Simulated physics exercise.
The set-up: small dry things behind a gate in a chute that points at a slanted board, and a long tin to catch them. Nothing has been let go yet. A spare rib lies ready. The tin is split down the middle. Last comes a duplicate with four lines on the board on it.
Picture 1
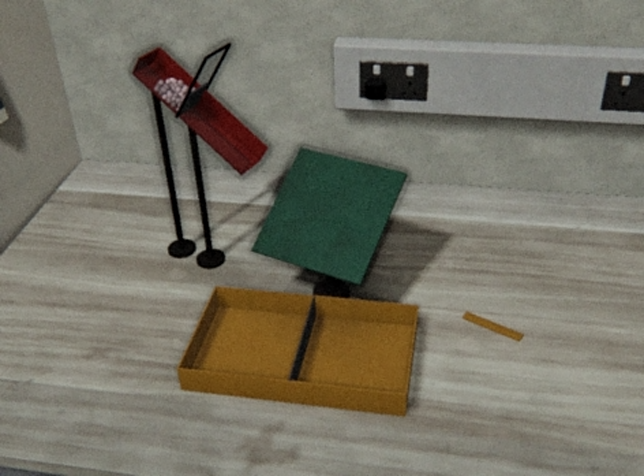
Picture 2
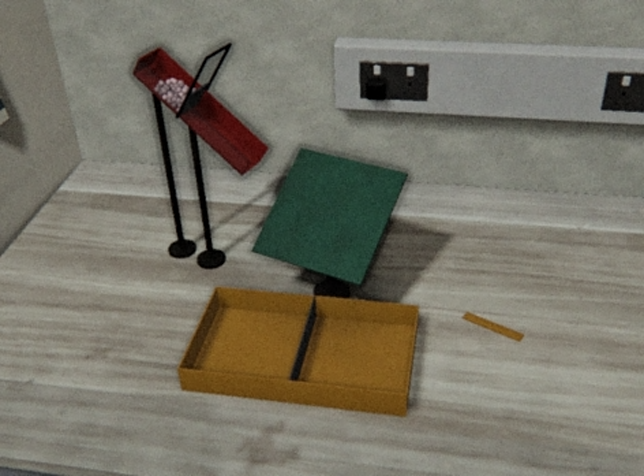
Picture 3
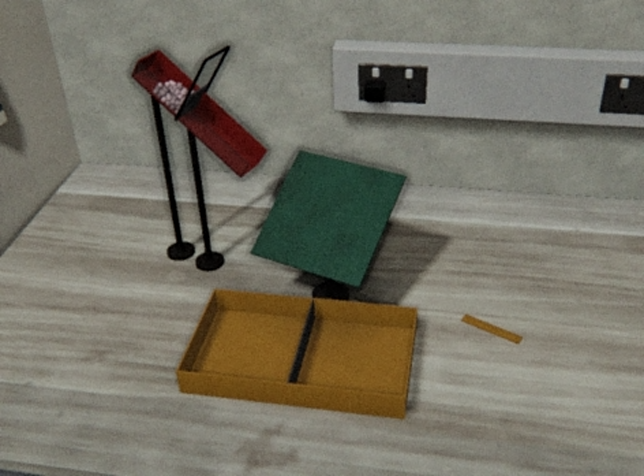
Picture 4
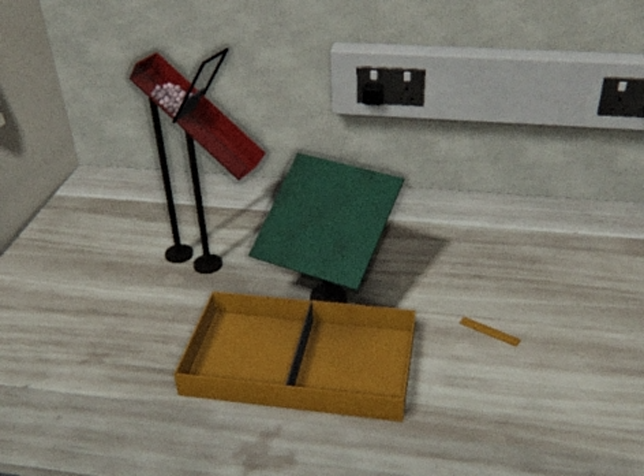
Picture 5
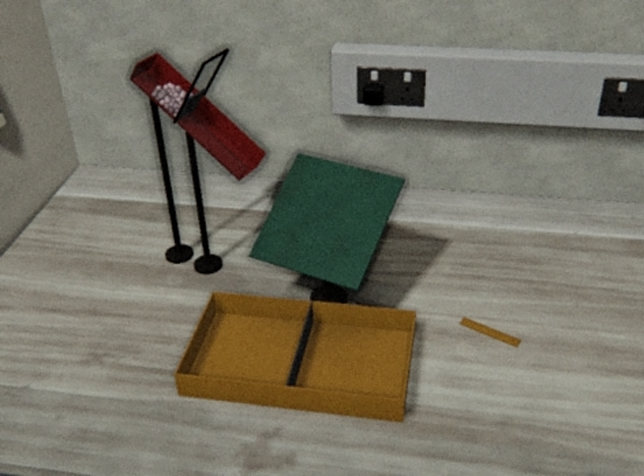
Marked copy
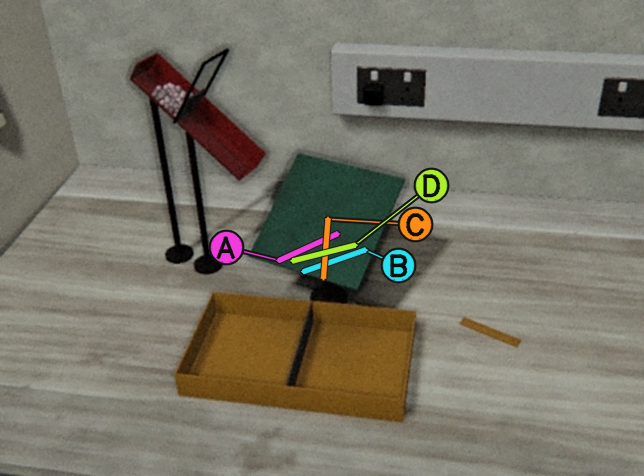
Nothing moved apart from a very slight shift of the whole view; small pale beads sat behind a gate in a tilted red chute, above a slanted green board and a divided, empty yellow-brown tray.
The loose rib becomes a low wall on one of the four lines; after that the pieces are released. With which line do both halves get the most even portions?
The answer is line C.
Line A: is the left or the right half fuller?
The left half.
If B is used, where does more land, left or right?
More lands on the left.
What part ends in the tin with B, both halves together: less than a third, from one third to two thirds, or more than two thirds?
It is more than two thirds.
On the marked copy, line A from (337, 233) to (279, 260); line B from (365, 250) to (303, 271); line C from (328, 219) to (323, 277); line D from (354, 245) to (293, 260).
With A, of what is caught, nearly all in the left half, a small part in the right.
With B, of what is caught, nearly all in the left half, a small part in the right.
With C, of what is caught, about half in the left half, about half in the right.
With D, of what is caught, nearly all in the left half, a small part in the right.
